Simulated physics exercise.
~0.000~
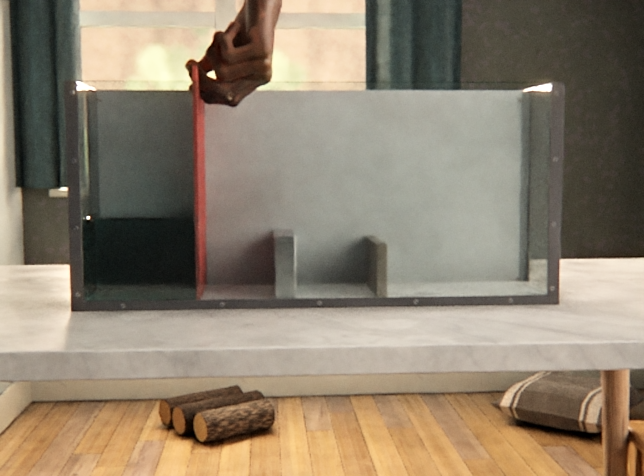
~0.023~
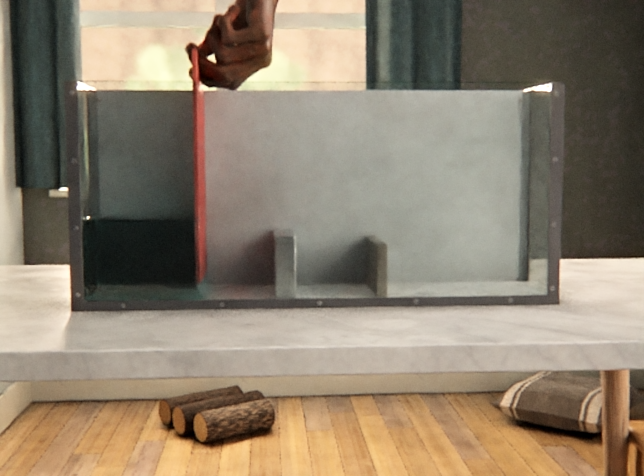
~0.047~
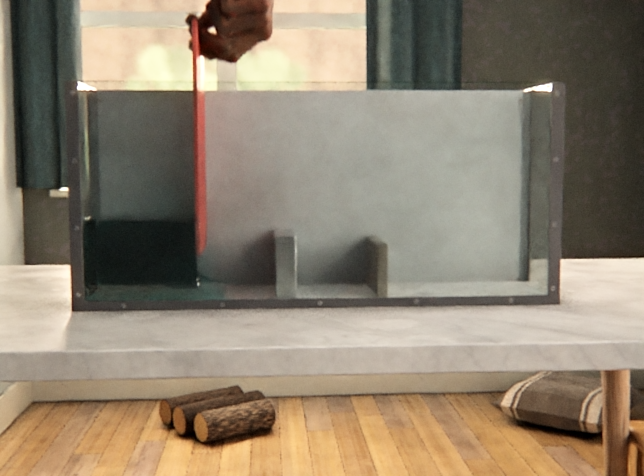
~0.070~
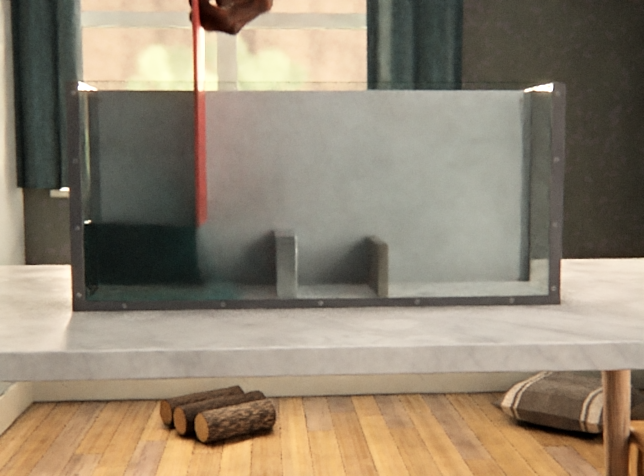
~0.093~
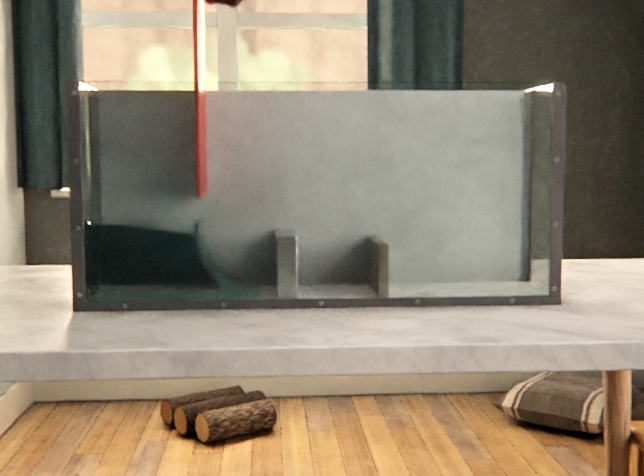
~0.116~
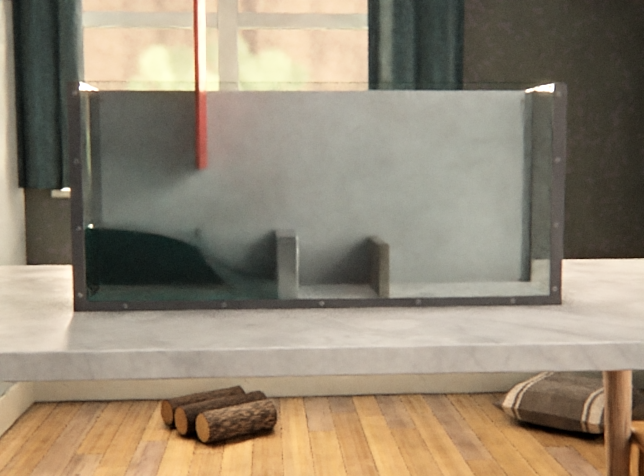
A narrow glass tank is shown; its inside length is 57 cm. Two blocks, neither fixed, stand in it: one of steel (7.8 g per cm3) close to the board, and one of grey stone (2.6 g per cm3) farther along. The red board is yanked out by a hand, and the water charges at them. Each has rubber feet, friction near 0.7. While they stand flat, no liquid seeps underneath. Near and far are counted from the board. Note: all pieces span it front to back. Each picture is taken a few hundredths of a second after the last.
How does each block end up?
The near block ends up standing, the far block ends up standing.
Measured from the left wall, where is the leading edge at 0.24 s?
About 24 cm.
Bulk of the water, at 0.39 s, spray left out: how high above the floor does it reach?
Roughly 17.5 centimetres.
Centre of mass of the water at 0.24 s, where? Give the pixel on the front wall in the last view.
You'll find the balance point close to (184, 271) in the last picture.
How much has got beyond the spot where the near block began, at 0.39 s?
Reading: Near 2 per cent.
By 0.24 s the front has run 23 cm from the left wall, the near block is upright and the far block is upright.
By 0.39 s the near block is upright and the far block is upright.
By 0.63 s the near block is upright and the far block is upright.
At rest the near block is upright and the far block is upright; 0 per cent of the water is past where the far block first stood.
